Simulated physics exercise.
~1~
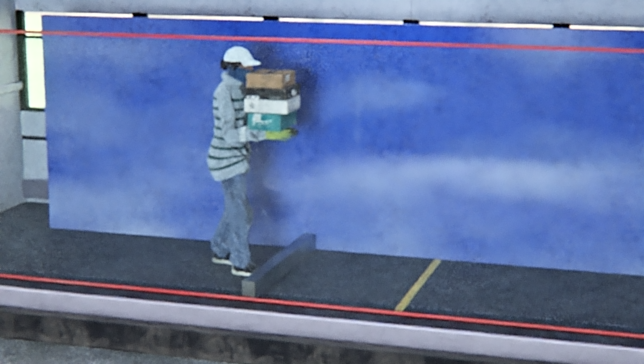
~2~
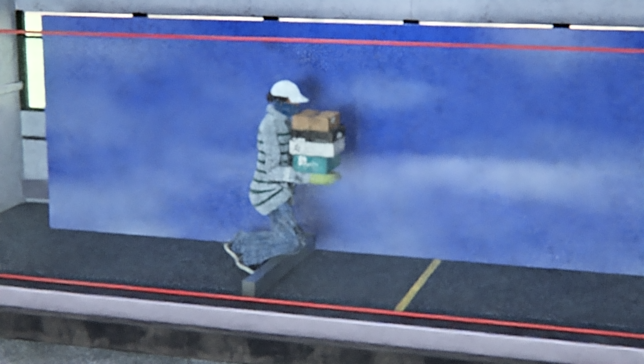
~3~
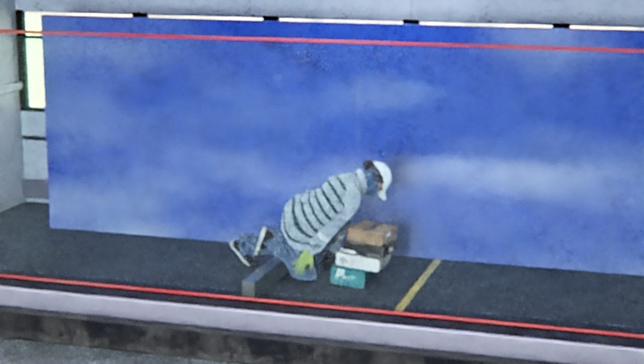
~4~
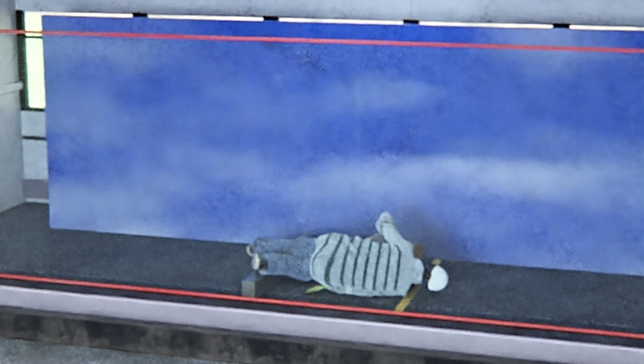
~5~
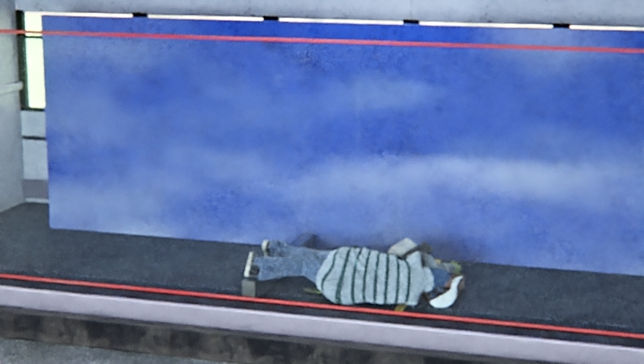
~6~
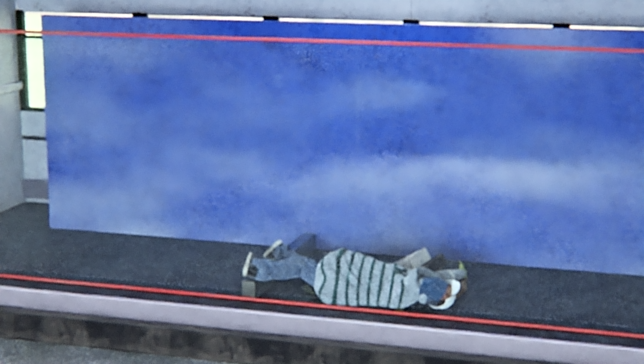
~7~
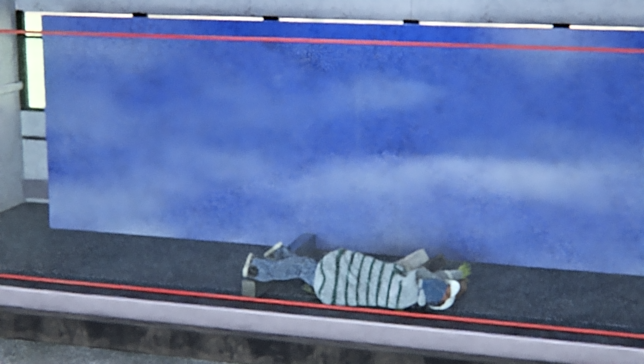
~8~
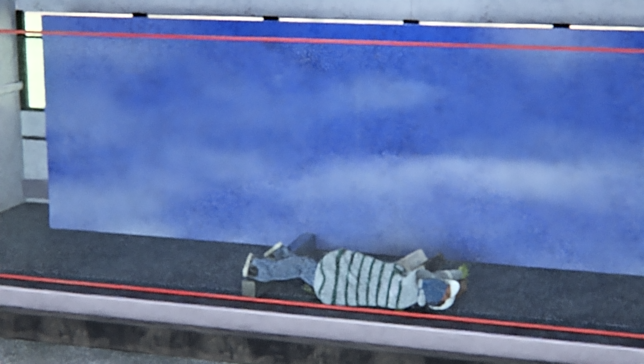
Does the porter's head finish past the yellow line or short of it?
The porter's head finishes past the yellow line, on its right side, as the body lies stretched out on the floor.
